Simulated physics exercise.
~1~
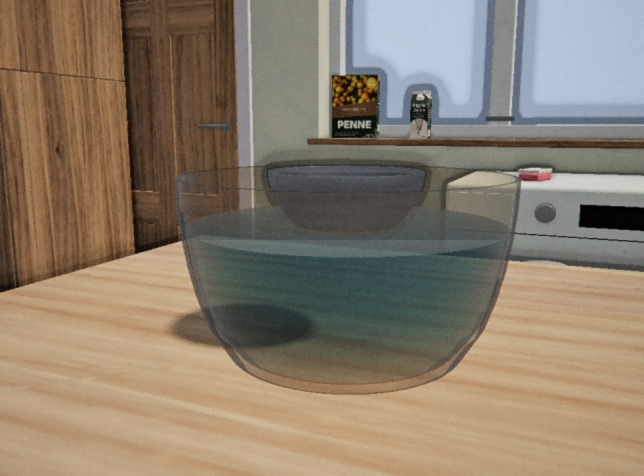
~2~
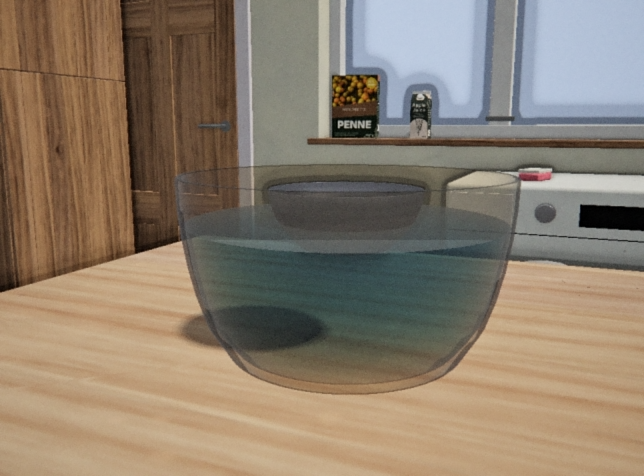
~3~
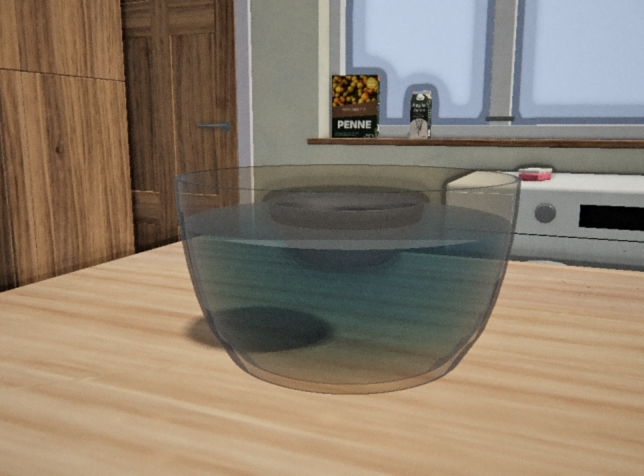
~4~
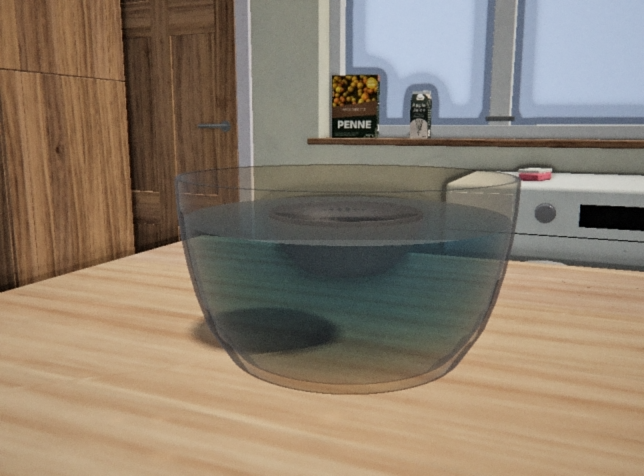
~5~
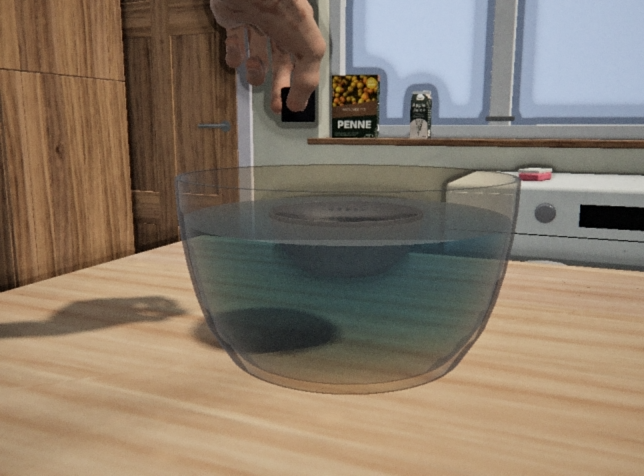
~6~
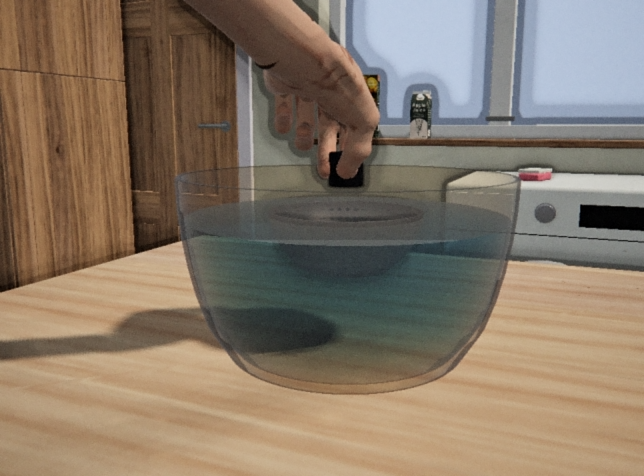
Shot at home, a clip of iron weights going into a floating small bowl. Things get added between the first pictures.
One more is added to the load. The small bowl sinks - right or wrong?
Right.
A moment on, the iron weight is in and the small bowl dips.
Further on, water pours in over its edge.
When it is over, the small bowl lies on the bottom with its load.
